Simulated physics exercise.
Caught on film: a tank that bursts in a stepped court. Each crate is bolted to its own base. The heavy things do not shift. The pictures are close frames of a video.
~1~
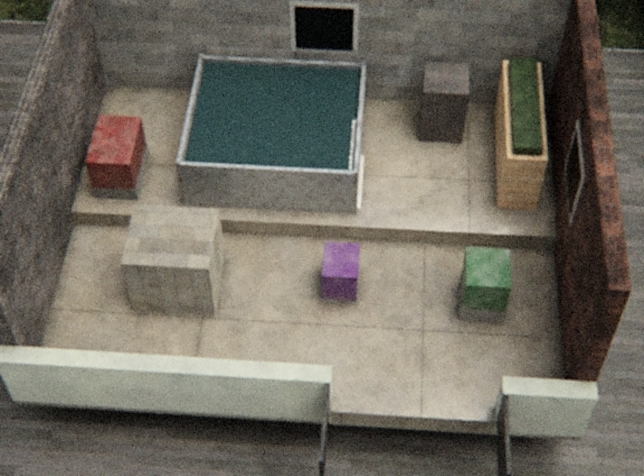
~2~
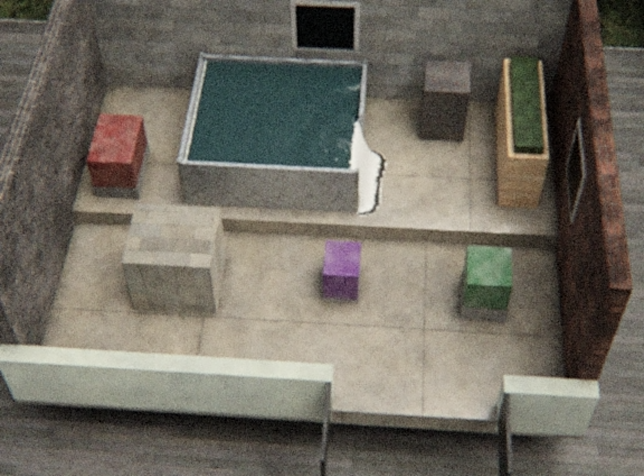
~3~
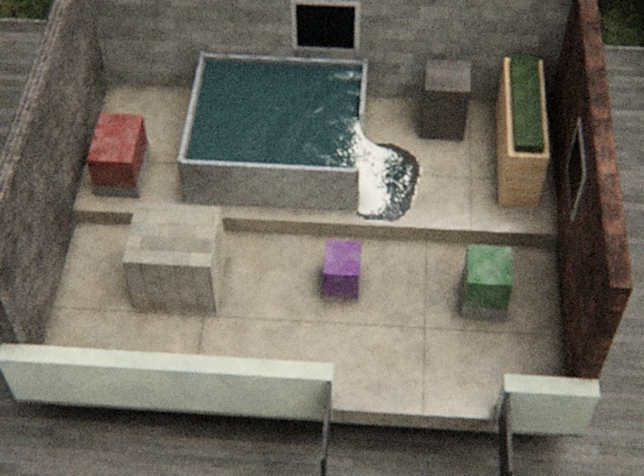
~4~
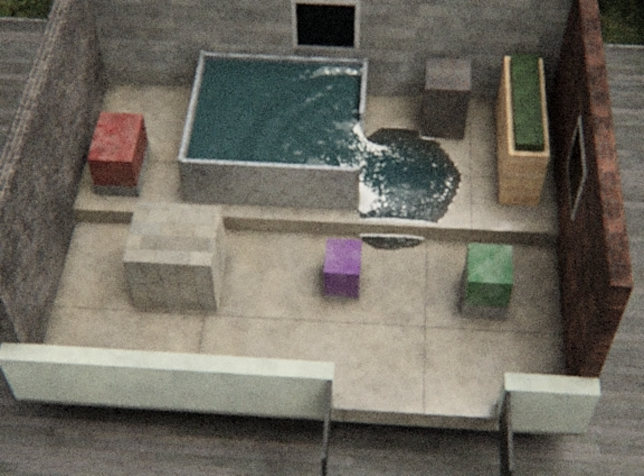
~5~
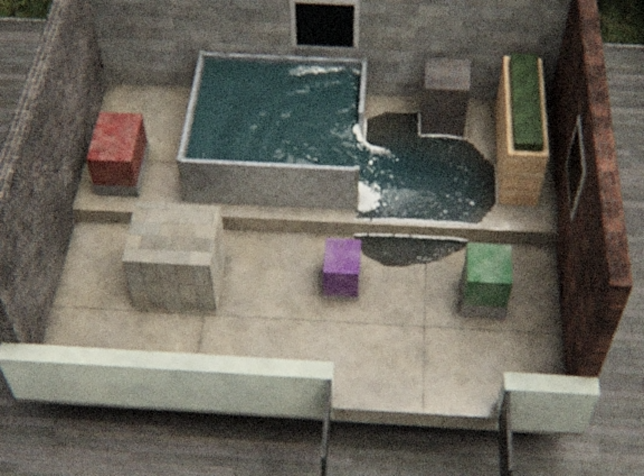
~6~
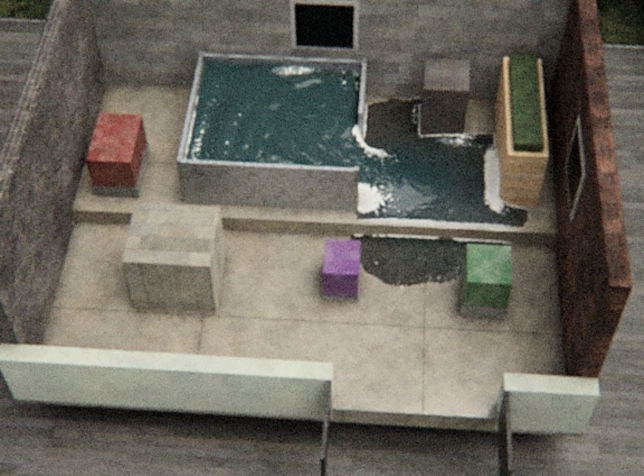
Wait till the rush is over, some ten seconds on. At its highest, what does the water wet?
One by one: The green crate is soaked; the purple crate is soaked; the red crate keeps dry.
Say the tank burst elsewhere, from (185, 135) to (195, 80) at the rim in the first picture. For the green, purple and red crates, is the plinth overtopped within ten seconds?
My reading: Green crate is safe, purple crate ends up wet, red crate is soaked.
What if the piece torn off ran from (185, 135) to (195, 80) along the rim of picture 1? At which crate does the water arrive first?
It is the red-painted one.
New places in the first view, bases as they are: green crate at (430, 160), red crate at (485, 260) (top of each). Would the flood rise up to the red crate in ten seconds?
Then: Red is wetted.
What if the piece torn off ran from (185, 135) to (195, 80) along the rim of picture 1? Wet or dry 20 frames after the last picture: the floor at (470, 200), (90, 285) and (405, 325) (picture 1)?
In turn: Free of water, flooded, free of water.
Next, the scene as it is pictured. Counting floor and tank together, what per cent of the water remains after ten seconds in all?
Some 74 per cent.
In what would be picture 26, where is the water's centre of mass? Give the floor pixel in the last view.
I would point to (375, 189).
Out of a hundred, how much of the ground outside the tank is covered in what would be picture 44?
Some 75 per cent.
A moment on, water covers 25 % of the floor; the green crate water round its plinth, the purple crate water round its plinth, the red crate not reached.
Next, water covers 40 % of the floor; the green crate water round its plinth, the purple crate water round its plinth, the red crate not reached.
Then, water covers 45 % of the floor; the green crate water round its plinth, the purple crate water round its plinth, the red crate not reached.
Later, water covers 75 % of the floor; the green crate water round its plinth, the purple crate water round its plinth, the red crate water round its plinth.
In the end, water covers 95 % of the floor; the green crate was topped, the purple crate was topped, the red crate stayed above the water.
